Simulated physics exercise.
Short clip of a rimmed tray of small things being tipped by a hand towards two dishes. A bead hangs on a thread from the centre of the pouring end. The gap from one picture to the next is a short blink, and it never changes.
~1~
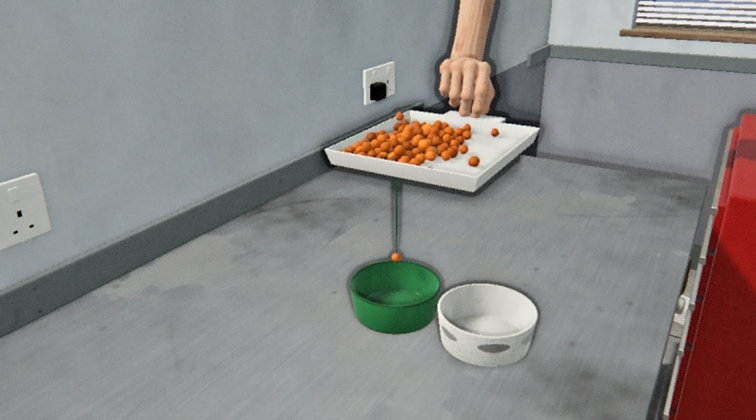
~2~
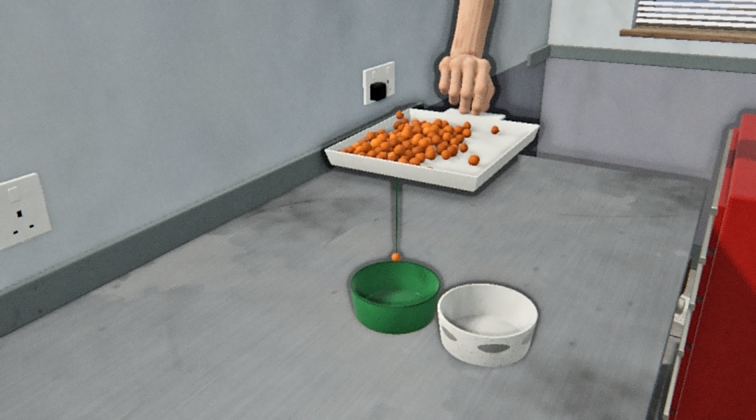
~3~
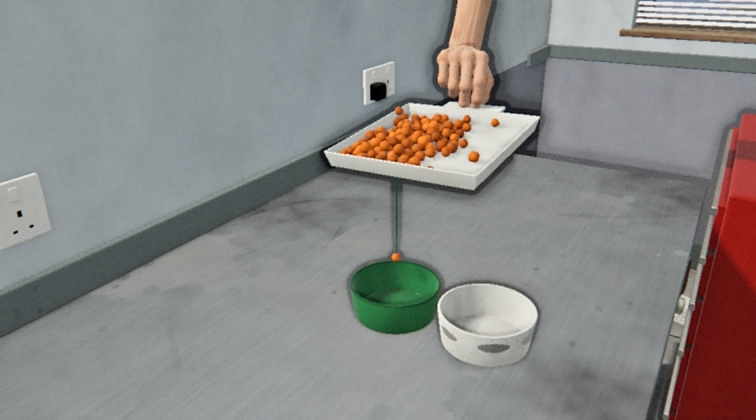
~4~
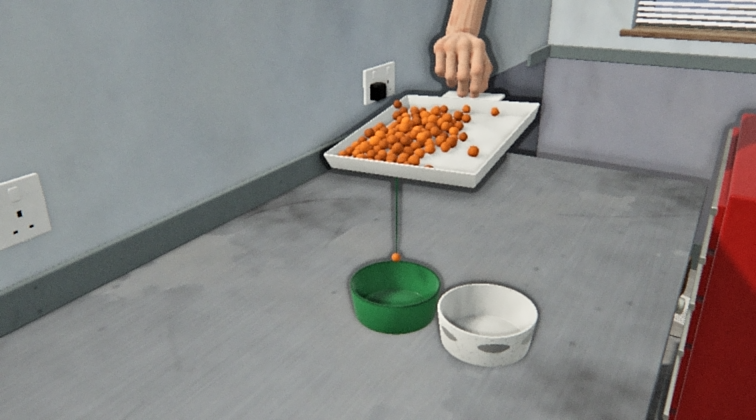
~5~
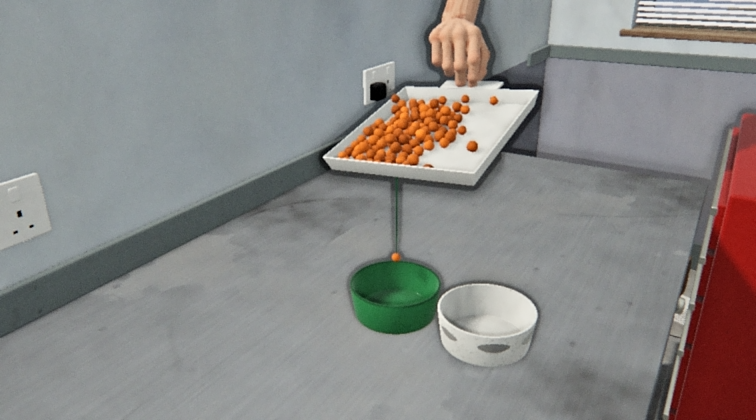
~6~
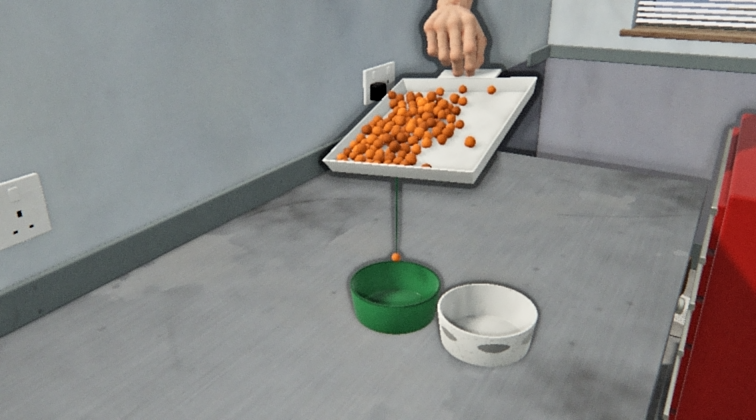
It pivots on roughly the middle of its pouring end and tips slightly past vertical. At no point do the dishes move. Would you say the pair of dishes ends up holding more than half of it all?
I would say no, less than half.
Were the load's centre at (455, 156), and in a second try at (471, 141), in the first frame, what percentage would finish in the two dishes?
20 and 20 per cent.
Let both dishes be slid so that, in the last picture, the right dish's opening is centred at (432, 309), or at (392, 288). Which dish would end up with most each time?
First try, the dish to the left; second try, the dish to the left.
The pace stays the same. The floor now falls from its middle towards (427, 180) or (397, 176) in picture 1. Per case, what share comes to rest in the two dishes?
Shares: About 80 in a hundred, then about 40 in a hundred.
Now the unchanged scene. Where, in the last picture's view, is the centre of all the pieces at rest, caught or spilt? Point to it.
Once nothing moves, the middle sits near (320, 299).
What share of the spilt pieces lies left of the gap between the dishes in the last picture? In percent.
That's roughly 100 per cent of the pieces.
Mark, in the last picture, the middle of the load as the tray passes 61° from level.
Roughly at (368, 134).
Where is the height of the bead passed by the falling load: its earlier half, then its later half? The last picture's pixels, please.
Initially about (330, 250); subsequently about (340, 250).
Shortly afterwards, tray tipped steeply; all but a few on the tray; a little in the air.
Next, tray tipped right over; near a quarter on the tray; a little in the left dish; near a third outside both; near a quarter in the air.
Some moments later, tray tipped past a quarter turn; near a quarter in the left dish; the bulk outside both.
In the end, tray tipped past a quarter turn; none at all in the right dish; near a quarter in the left dish; the bulk outside both.
